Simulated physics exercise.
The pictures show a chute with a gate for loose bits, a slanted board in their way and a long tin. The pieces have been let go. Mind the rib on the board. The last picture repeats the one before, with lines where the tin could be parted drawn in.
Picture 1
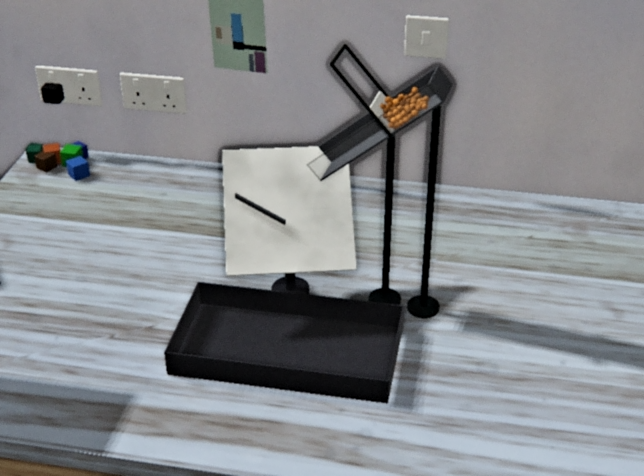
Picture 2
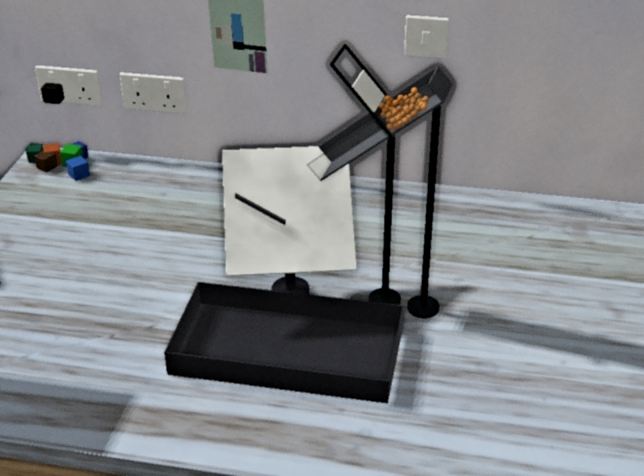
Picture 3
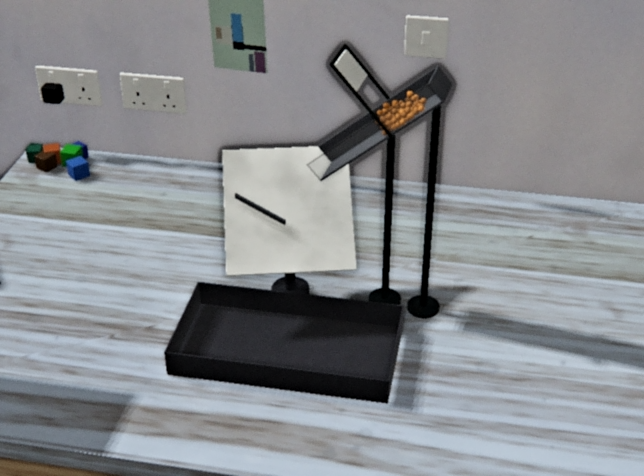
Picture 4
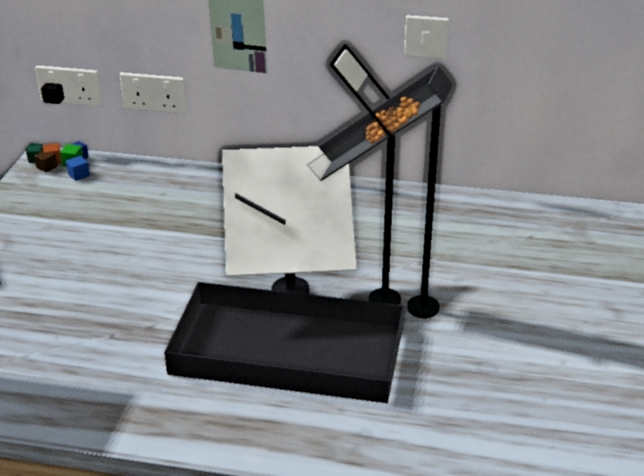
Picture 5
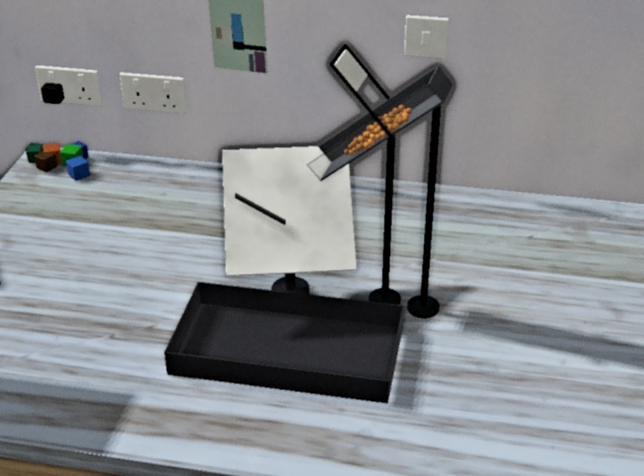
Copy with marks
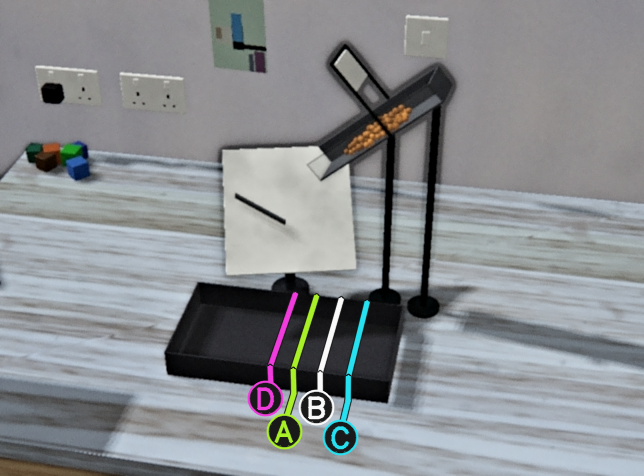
The clip shows orange-brown pellets bunched in a sloping chute above a tilted white board and an empty black tray. A pale gate slides up and leftward, then the pellets slide down the chute toward the lower left, spreading out.
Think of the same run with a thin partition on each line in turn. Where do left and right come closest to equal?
Go for A.
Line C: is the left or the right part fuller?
More lands on the left.
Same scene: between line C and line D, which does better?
The answer is D.
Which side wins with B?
More lands on the left.
On the marked copy, line A crosses the front rim at (293, 368); line B crosses the front rim at (320, 372); line C crosses the front rim at (348, 376); line D crosses the front rim at (270, 366).
With A, of what is caught, roughly two thirds on the left of the divider, roughly a third on the right.
With B, of what is caught, almost all on the left of the divider, about a tenth on the right.
With C, of what is caught, almost all on the left of the divider, just a few on the right.
With D, of what is caught, about a tenth on the left of the divider, the larger part on the right.
